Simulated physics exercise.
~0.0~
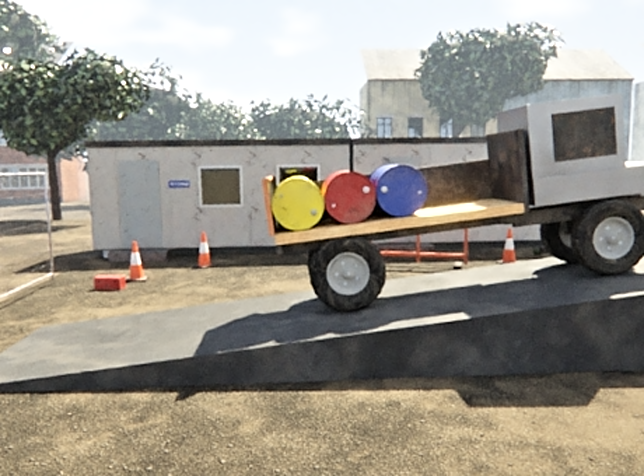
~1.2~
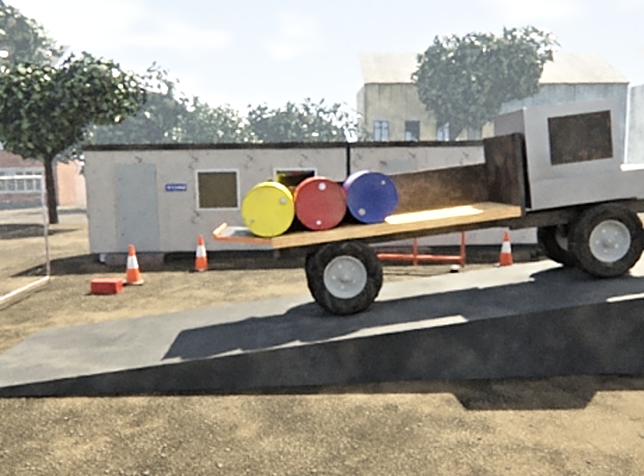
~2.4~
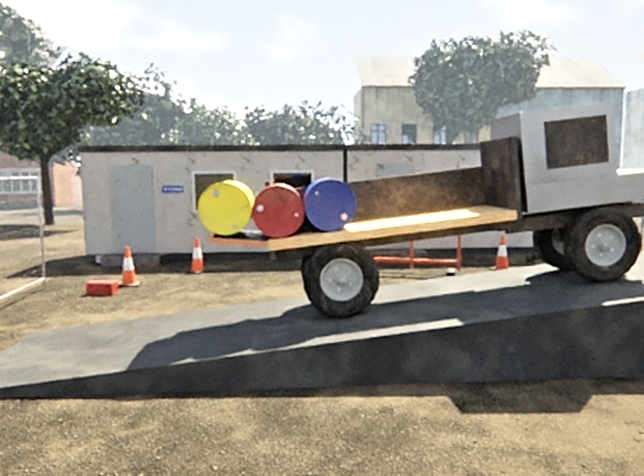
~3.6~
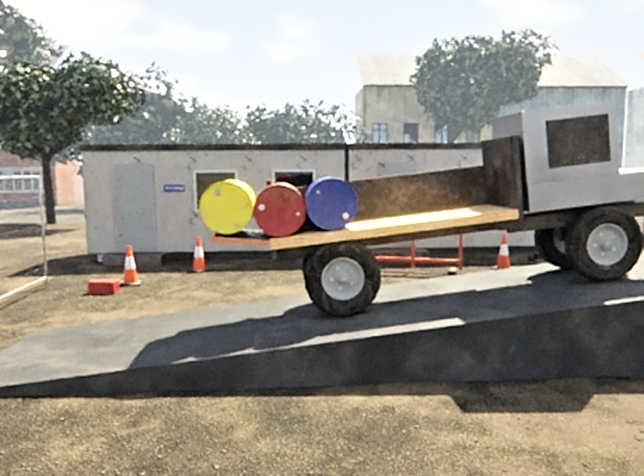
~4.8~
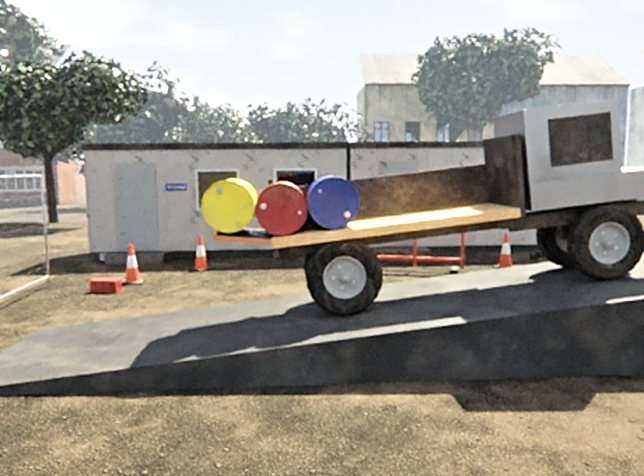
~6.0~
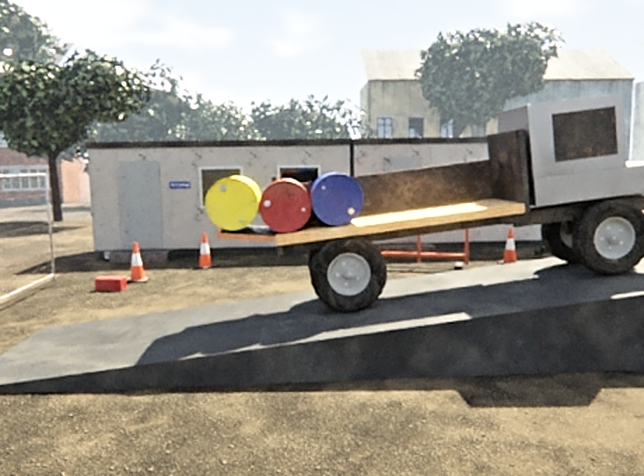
A pick-up truck with a grey cab stands on a sloping grey ramp in a dirt yard, seen from the side, its tail end low at the left. Yellow, red and blue drums lie in a row on its wooden bed, the yellow one nearest the raised tailgate. Behind are a low pale building, orange cones and trees. The tailgate swings down and the drums roll left together. The yellow drum rolls onto the lowered gate and all three stop, the red and blue still on the bed, with none falling out.
